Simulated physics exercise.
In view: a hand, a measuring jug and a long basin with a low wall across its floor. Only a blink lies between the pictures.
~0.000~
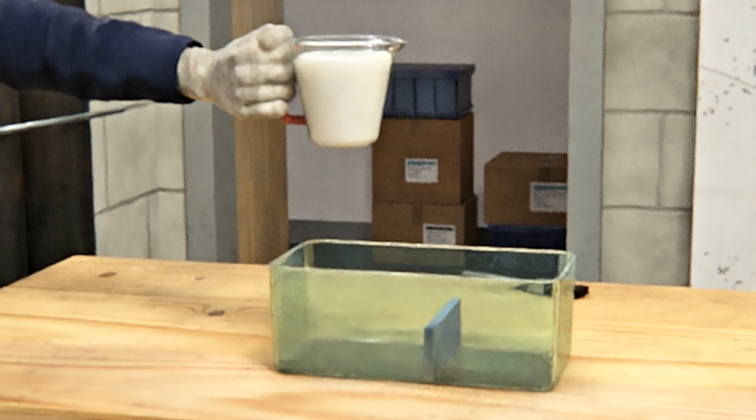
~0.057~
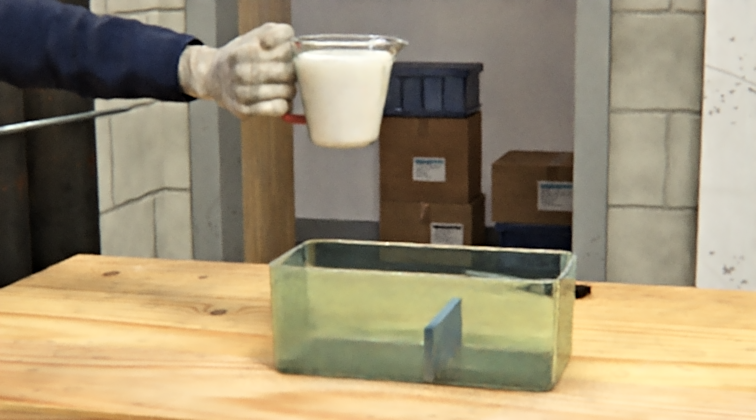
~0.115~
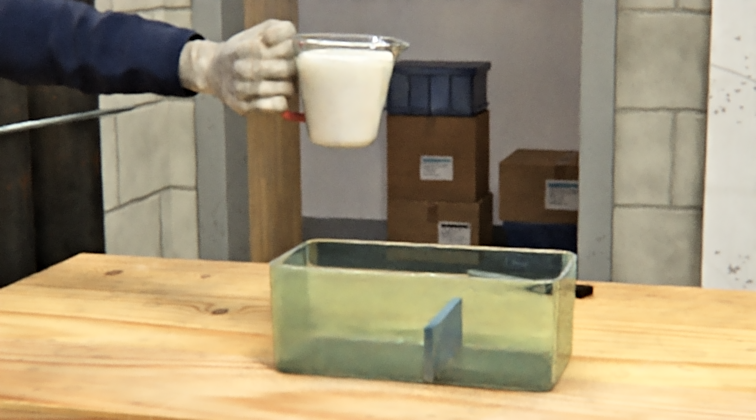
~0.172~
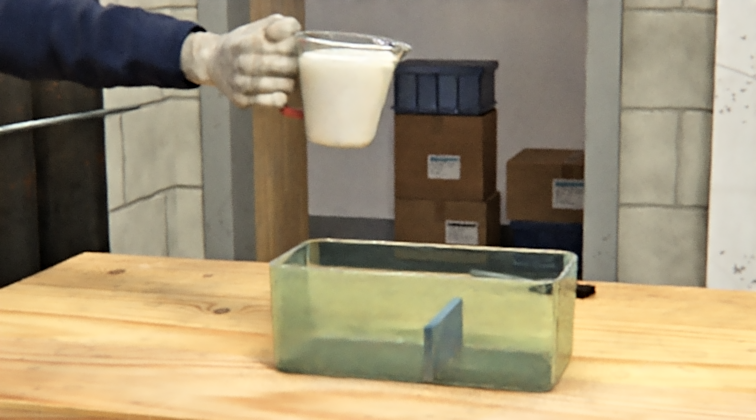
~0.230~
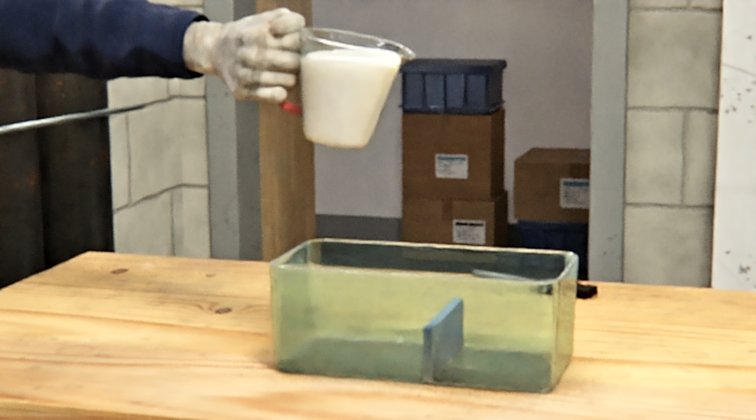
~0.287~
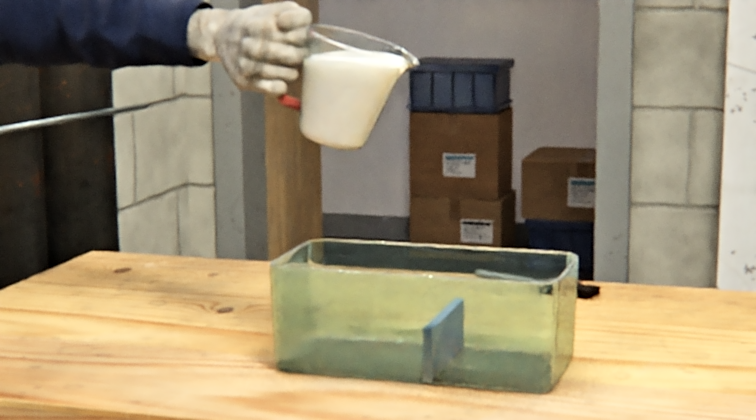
Gloved hand gradually tilting a clear jug of white liquid to the right above a greenish glass basin on a wooden table.
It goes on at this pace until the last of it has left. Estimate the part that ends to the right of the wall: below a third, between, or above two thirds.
In the end more than two thirds is right of the wall.
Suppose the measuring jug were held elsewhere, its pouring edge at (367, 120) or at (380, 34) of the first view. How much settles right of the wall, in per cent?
The first gives 5 %, the second 60 %.
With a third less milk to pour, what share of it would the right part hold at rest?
Near 80 %.
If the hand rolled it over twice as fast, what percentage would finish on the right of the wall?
It comes to 75 per cent or so.
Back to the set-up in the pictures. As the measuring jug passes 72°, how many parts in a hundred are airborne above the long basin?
Roughly 25 in a hundred.
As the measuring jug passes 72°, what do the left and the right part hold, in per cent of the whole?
Left: 0 %. Right: 10 %.
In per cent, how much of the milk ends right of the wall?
Close to 85 per cent.
A moment on, the measuring jug is tipped part way and 64 per cent is still to pour, 0 is left of the wall and 9 right of it.
Next, the measuring jug is tipped right over and 11 per cent is still to pour, 2 is left of the wall and 65 right of it.
Then the measuring jug is tipped right over and 0 per cent is still to pour, 12 is left of the wall and 86 right of it.
Later the measuring jug is tipped right over and 0 per cent is still to pour, 12 is left of the wall and 86 right of it.
In the end 12 per cent lies left of the wall, 86 right of it and 2 outside.
